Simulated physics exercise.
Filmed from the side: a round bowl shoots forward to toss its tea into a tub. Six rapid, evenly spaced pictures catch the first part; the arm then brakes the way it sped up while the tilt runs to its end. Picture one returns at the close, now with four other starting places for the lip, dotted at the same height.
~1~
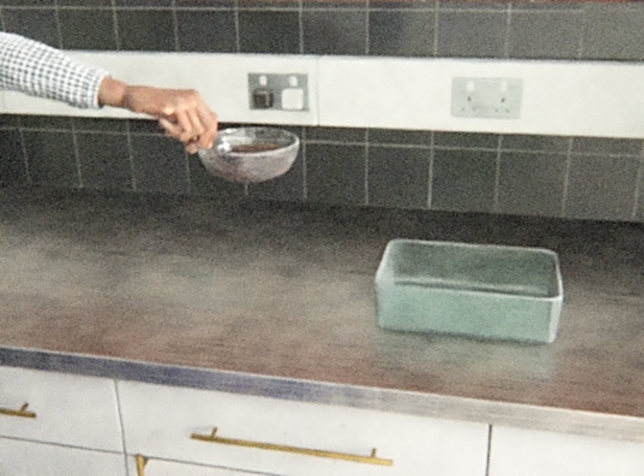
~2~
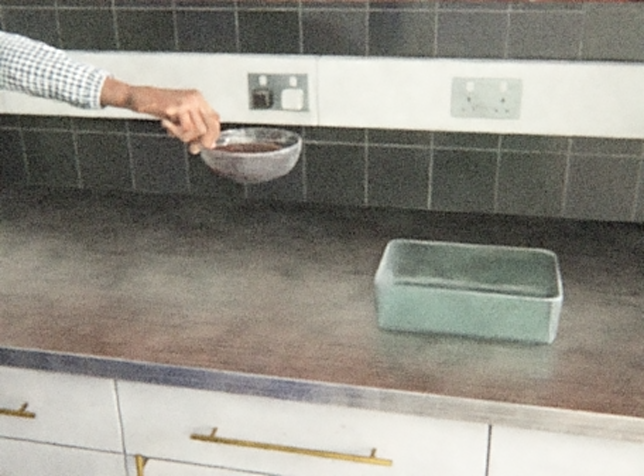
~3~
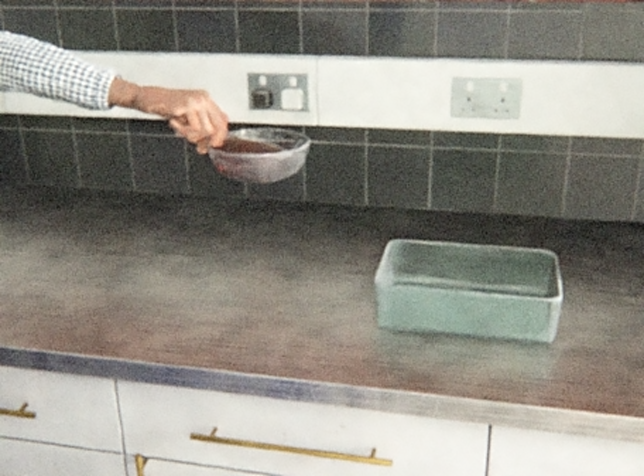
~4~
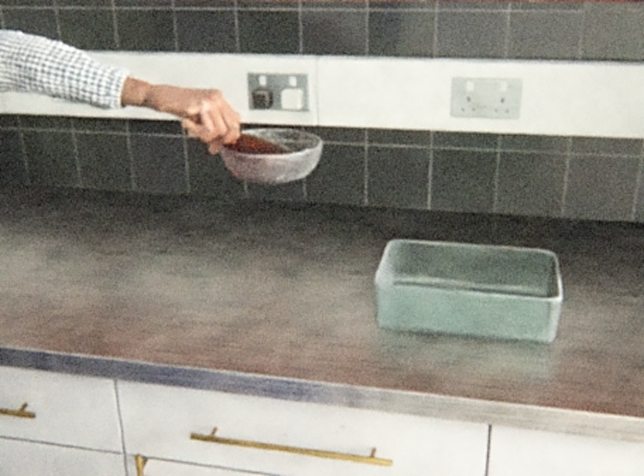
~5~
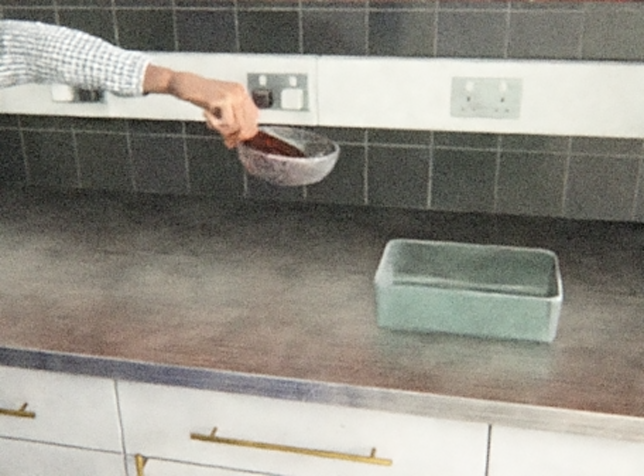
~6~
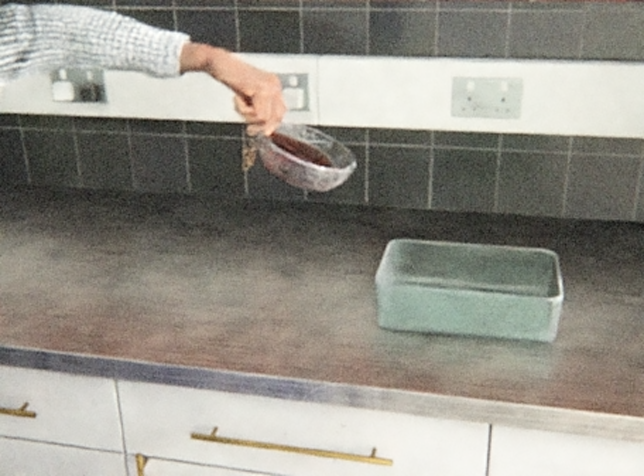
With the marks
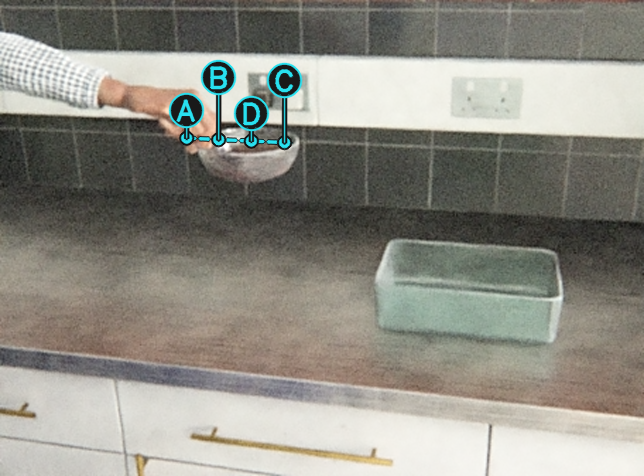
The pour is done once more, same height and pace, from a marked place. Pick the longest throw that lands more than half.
The limit is D.
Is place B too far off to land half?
Yes, that goes wrong.
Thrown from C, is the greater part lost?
No.
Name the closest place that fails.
B.
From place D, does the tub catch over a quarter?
Yes.
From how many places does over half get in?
Two.
On the marked copy, A at (186, 138); B at (218, 139); C at (284, 142); D at (251, 141).
For place A, about 0 % lands in the tub, 99 % falls short.
For place B, about 27 % lands in the tub, 68 % falls short and 5 % goes beside or beyond.
For place C, about 78 % lands in the tub, 10 % falls short and 13 % goes beside or beyond.
For place D, about 64 % lands in the tub, 25 % falls short and 11 % goes beside or beyond.
